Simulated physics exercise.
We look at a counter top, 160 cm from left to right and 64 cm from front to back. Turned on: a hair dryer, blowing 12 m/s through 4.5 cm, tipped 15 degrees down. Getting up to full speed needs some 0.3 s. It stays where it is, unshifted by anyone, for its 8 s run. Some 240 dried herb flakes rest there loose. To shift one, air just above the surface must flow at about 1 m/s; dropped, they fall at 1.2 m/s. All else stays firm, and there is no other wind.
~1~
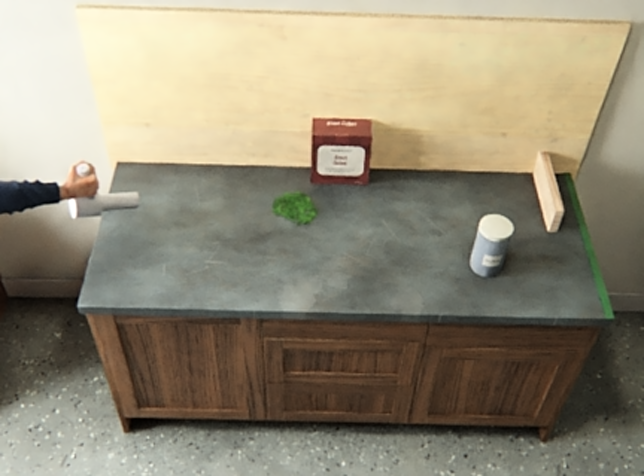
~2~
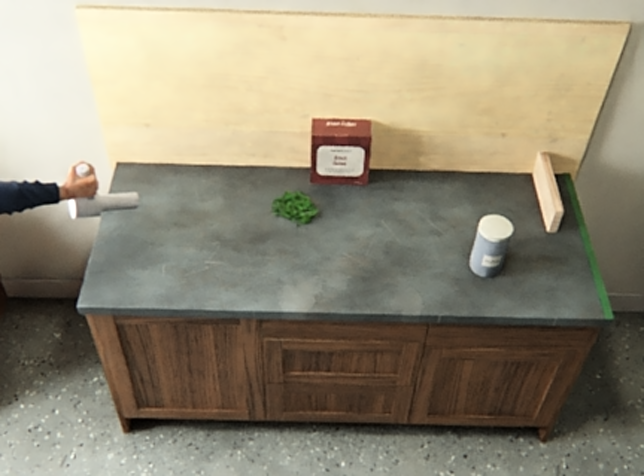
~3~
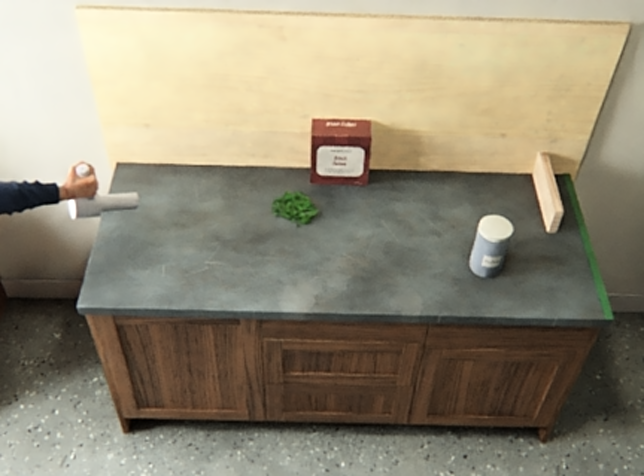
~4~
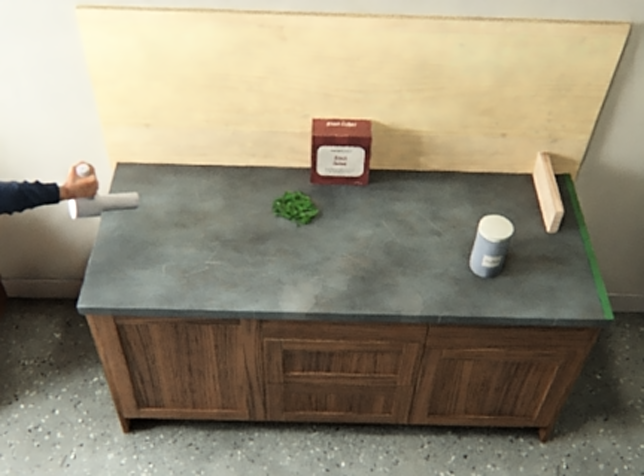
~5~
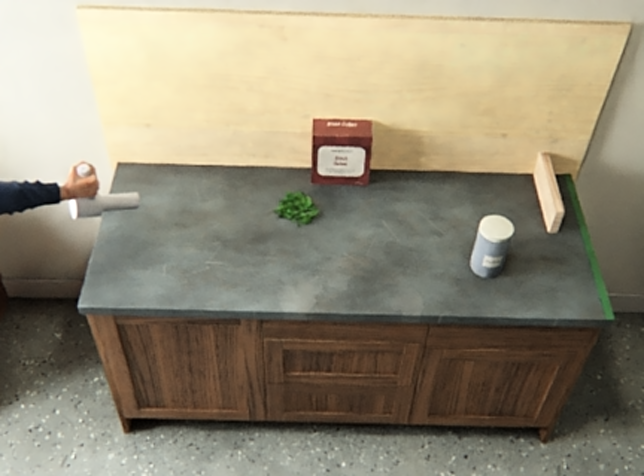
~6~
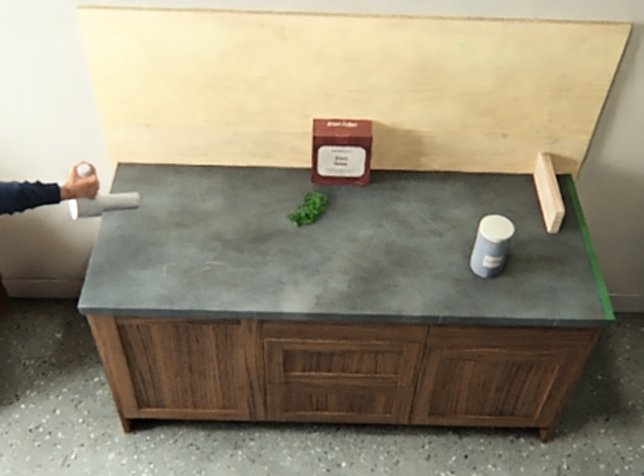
Green dried herb flakes lie still in a loose patch on the grey counter top while a hand at the left holds a hair dryer pointed toward them. After a while a few flakes stir, then most of the patch shifts a short way to the right, bunching into a narrower cluster.
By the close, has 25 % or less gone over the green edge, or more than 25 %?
25 % or less.
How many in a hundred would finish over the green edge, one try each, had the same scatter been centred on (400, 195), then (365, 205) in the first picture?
5 %, 5 %.
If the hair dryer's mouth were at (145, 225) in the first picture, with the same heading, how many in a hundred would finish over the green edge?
Outcome: Some 30 in a hundred.
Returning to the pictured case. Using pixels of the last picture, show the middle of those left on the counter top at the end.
Around (534, 228).
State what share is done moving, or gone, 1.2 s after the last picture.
About 5 per cent.
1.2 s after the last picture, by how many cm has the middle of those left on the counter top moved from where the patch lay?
I'd say close to 65 cm.
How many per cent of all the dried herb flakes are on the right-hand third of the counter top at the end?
Something close to 90 % ends up there.
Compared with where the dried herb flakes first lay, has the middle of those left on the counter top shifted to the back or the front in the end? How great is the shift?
To the near part, near enough 5 cm.
Then, 1.2 s after the last picture the count stands so, 0 % are over the green edge; the middle of those still in play is near (491, 219).
Then, 2.2 s after the last picture the count stands so, 0 % are over the green edge; the middle of those still in play is near (524, 222).
Then, 4.1 s after the last picture the count stands so, 2 % are over the green edge; the middle of those still in play is near (530, 226).
Then, 7.7 s after the last picture, at the end, 6 % are over the green edge; the middle of those still in play is near (534, 228).
